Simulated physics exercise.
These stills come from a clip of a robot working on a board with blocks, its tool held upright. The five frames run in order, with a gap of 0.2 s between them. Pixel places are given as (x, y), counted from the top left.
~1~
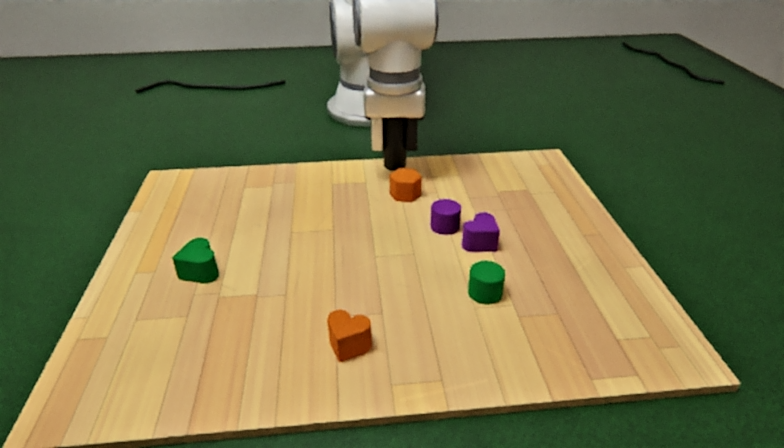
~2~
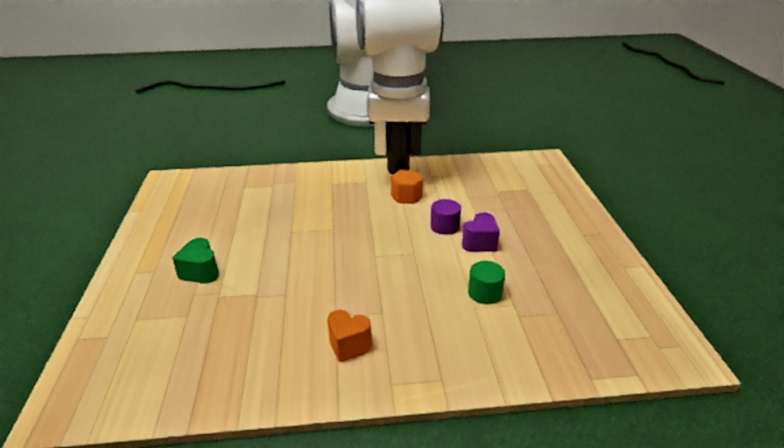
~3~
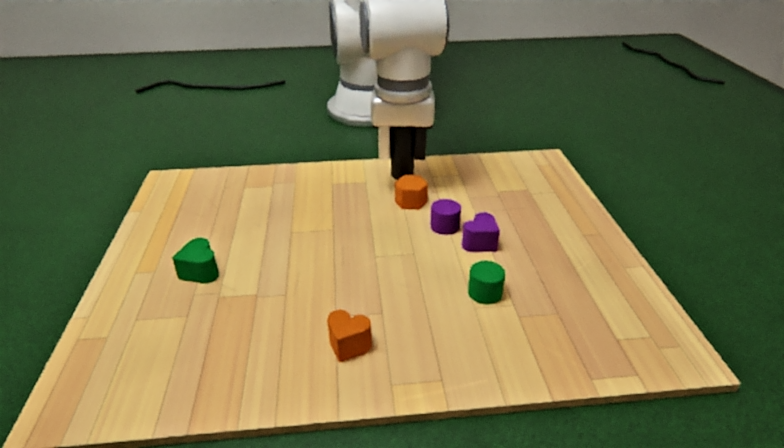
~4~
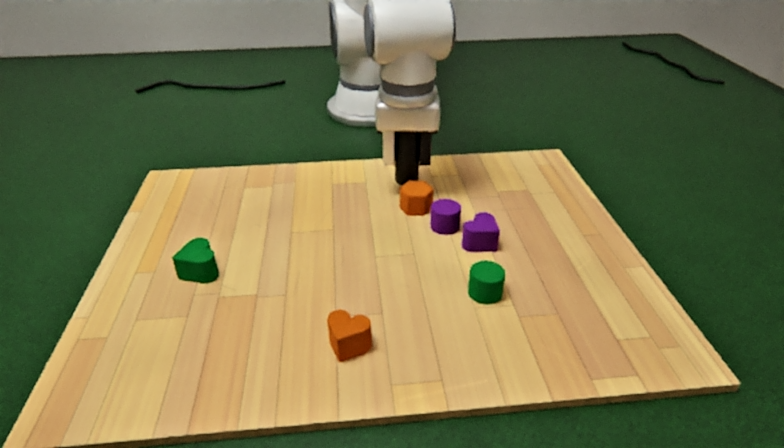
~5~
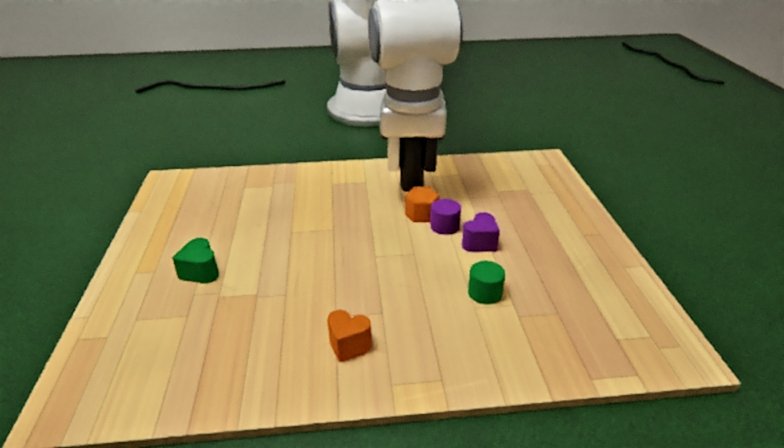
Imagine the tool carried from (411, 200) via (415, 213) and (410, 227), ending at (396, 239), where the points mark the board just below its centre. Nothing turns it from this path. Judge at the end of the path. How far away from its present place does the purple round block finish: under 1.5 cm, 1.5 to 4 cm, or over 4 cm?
Shift of 1.5 to 4 cm.
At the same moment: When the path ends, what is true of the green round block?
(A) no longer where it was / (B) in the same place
The answer is B.
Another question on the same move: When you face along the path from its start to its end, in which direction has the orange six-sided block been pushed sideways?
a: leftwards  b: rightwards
a (leftwards)
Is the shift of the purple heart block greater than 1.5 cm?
No
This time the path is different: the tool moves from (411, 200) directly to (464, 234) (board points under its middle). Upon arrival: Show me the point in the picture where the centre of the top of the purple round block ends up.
Expect it around (462, 229).
On the path given first. Halfway along, tool (415, 207); orange six-sided block (425, 215), turned 25° anticlockwise; purple round block (457, 213).
At the end, tool (396, 226); orange six-sided block (426, 224), turned 50° anticlockwise; purple round block (457, 213); purple heart block in place; green round block in place.
